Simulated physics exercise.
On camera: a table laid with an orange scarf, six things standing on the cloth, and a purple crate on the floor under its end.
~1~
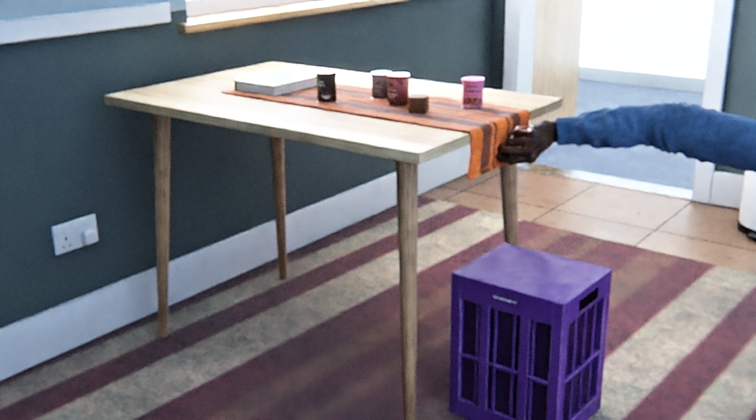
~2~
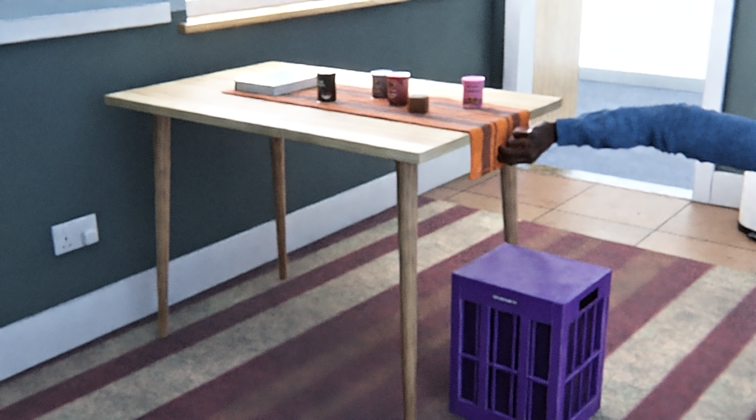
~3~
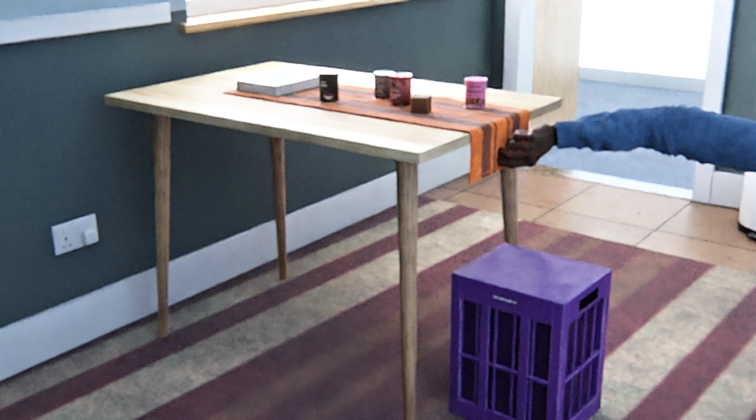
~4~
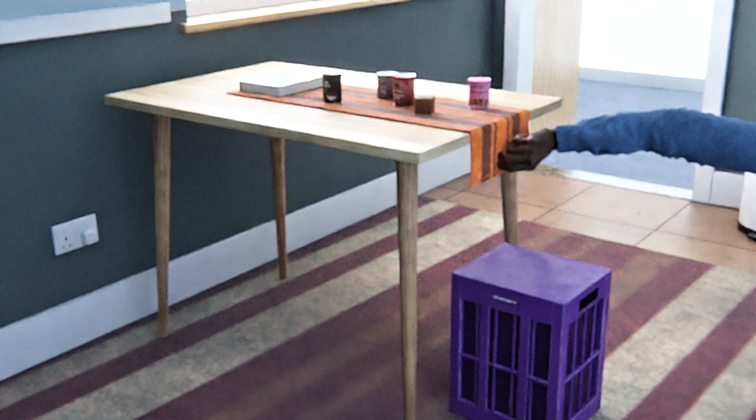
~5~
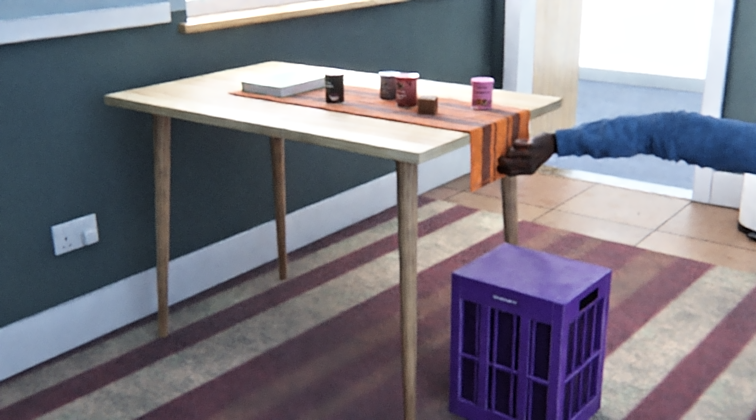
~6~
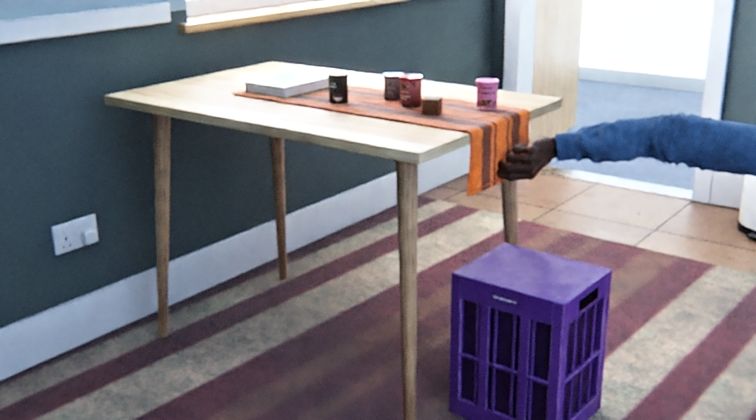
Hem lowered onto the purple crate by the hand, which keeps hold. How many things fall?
Two.
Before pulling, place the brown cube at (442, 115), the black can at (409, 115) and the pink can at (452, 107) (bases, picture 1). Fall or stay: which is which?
Outcome: Brown cube falls away, black can falls away, pink can falls away.
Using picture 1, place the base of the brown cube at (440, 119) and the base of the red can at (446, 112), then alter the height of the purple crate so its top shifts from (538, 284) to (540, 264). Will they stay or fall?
Brown cube is gone, red can is gone.
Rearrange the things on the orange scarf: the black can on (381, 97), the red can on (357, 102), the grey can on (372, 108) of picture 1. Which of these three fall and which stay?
The black can stays aboard, the red can stays aboard, the grey can stays aboard.
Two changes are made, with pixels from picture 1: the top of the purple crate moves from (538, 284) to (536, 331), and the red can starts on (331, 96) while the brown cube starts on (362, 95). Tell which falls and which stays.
The red can? Safe. The brown cube? Safe.
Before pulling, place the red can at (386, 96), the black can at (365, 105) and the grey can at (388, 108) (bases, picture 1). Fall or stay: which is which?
Outcome: Red can stays aboard, black can stays aboard, grey can stays aboard.
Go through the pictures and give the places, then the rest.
In the first frame, hem (469, 180); pink can (473, 78); brown cube (419, 95); red can (398, 74); grey can (382, 72); black can (326, 72); top of the crate (538, 284).
In the second frame, hem (470, 180); pink can (473, 78).
In the third frame, hem (469, 183); brown cube (421, 96).
In the fourth frame, hem (470, 188); red can (404, 75); top of the crate (538, 284).
In the fifth frame, hem (471, 191); grey can (389, 73).
In the sixth frame, hem (467, 195); pink can (487, 80); brown cube (432, 97); red can (411, 76); grey can (394, 74); black can (338, 73).
A little later, hem near (500, 213); all still up.
Next, hem near (500, 246); pink can gone.
When it is over, hem on the crate; pink can and brown cube gone. Over the edge go two.
